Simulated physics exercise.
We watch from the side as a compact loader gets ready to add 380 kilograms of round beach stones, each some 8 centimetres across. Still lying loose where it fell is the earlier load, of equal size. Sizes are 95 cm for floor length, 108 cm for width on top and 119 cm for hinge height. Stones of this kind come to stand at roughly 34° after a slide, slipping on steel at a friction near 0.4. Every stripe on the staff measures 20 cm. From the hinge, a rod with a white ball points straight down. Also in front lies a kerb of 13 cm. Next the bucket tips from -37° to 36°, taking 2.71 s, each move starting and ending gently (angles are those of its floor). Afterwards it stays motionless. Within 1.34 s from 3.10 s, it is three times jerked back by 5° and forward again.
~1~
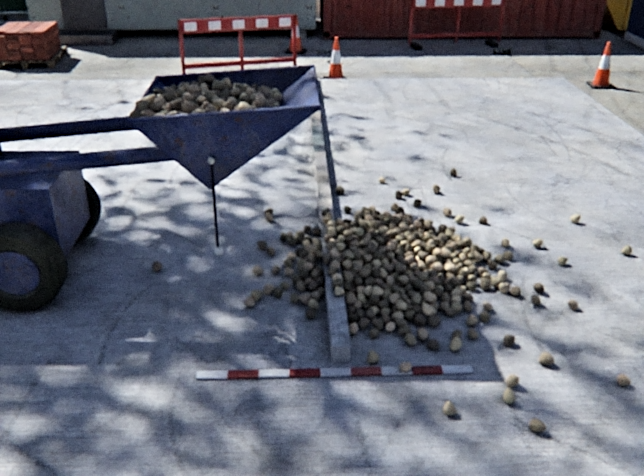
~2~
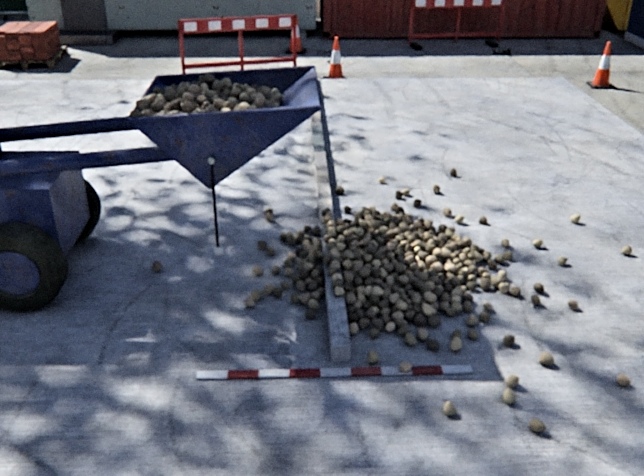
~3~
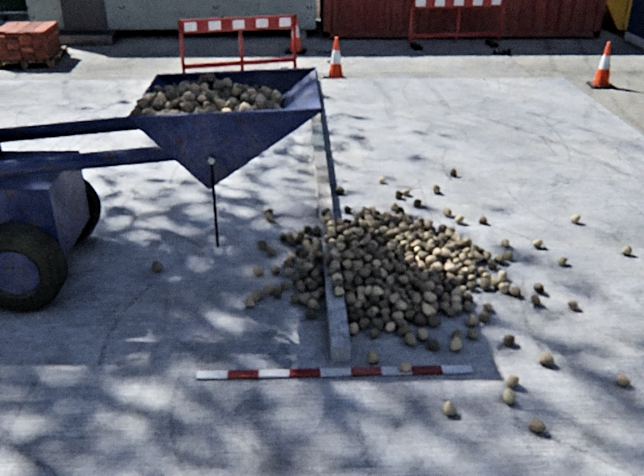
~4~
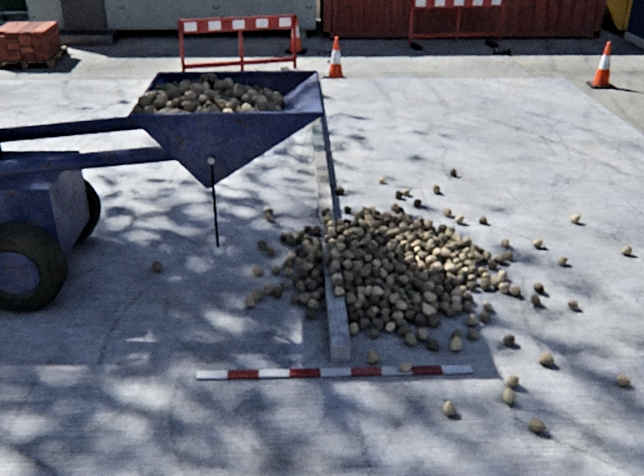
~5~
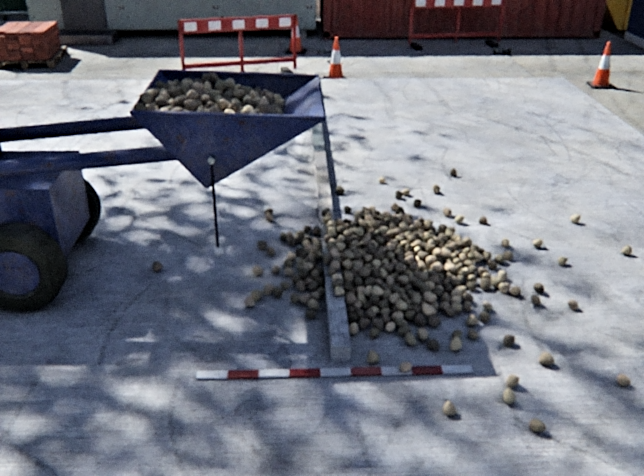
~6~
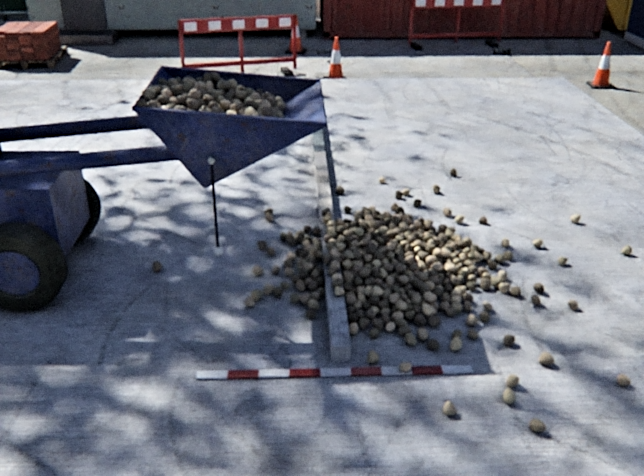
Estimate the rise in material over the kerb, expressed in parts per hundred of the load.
Close to 64 parts in a hundred.
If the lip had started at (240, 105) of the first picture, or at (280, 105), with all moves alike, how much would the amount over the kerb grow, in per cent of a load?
Some 0 percent, and then 20 percent.
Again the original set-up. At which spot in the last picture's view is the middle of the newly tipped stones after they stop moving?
I'd put their centre close to (353, 250).
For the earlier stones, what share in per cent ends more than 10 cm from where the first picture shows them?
Close to 10 in a hundred of them.
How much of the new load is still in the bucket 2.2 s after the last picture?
10 %.
Then, 1.4 s after the last picture the floor is at 25°; in per cent of one load, 91 in the bucket, 21 on this side of the kerb, 88 over the kerb; the foremost stones are at (566, 268).
Then, 2.2 s after the last picture the floor is at 36°; in per cent of one load, 10 in the bucket, 53 on this side of the kerb, 137 over the kerb; the foremost stones are at (566, 268).
Then, 4.3 s after the last picture the floor is at 36°; in per cent of one load, 0 in the bucket, 49 on this side of the kerb, 151 over the kerb; the foremost stones are at (566, 268).
Then, 6.9 s after the last picture the floor is at 36°; in per cent of one load, 0 in the bucket, 49 on this side of the kerb, 151 over the kerb; the foremost stones are at (566, 268). Net gain over the kerb, 64.
